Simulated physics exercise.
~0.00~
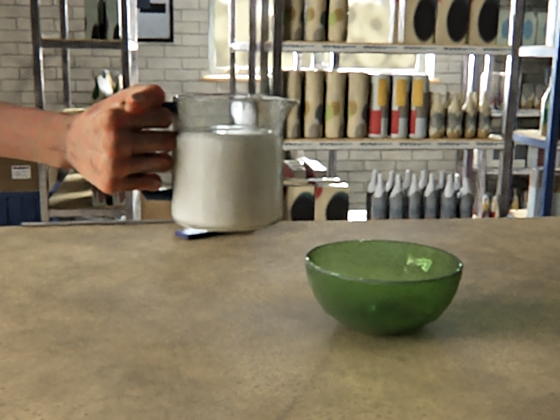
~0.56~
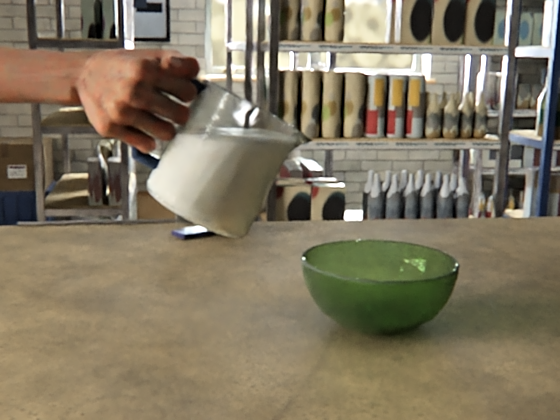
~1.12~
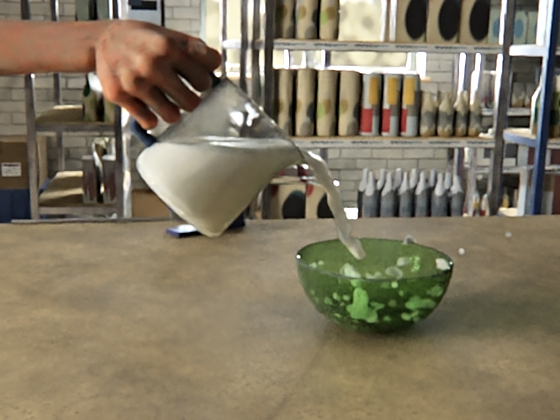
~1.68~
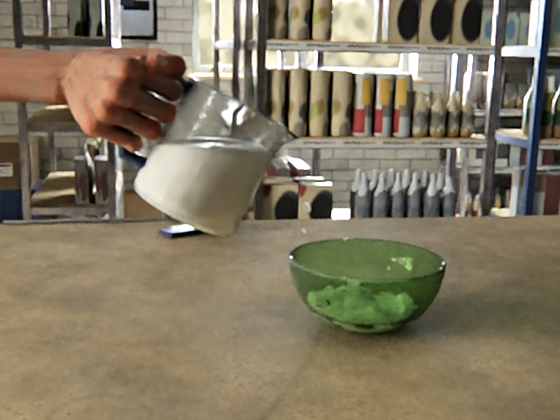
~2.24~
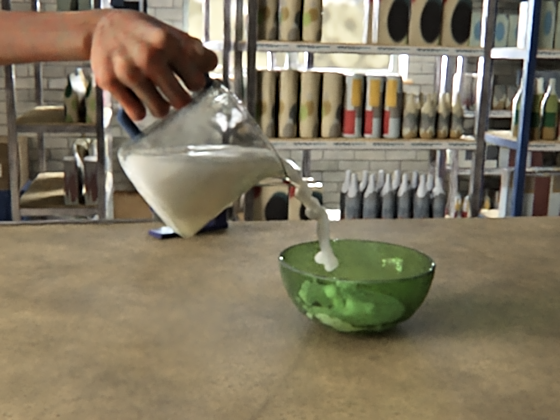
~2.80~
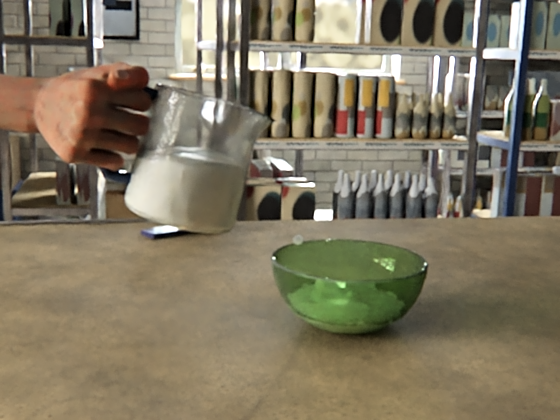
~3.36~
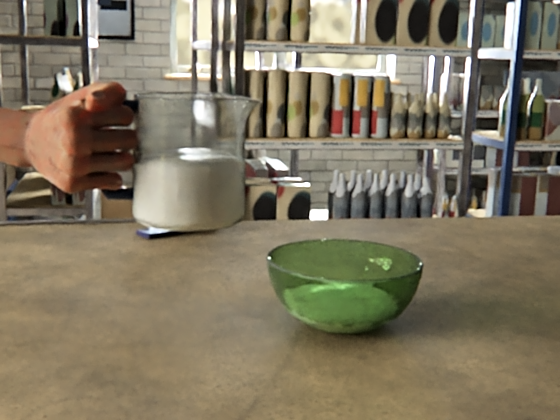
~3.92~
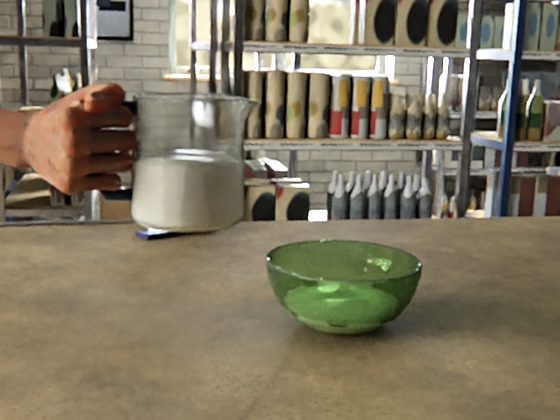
A hand tilting a glass pitcher twice, pouring milk into a green glass bowl, then holding the partly emptied pitcher upright.
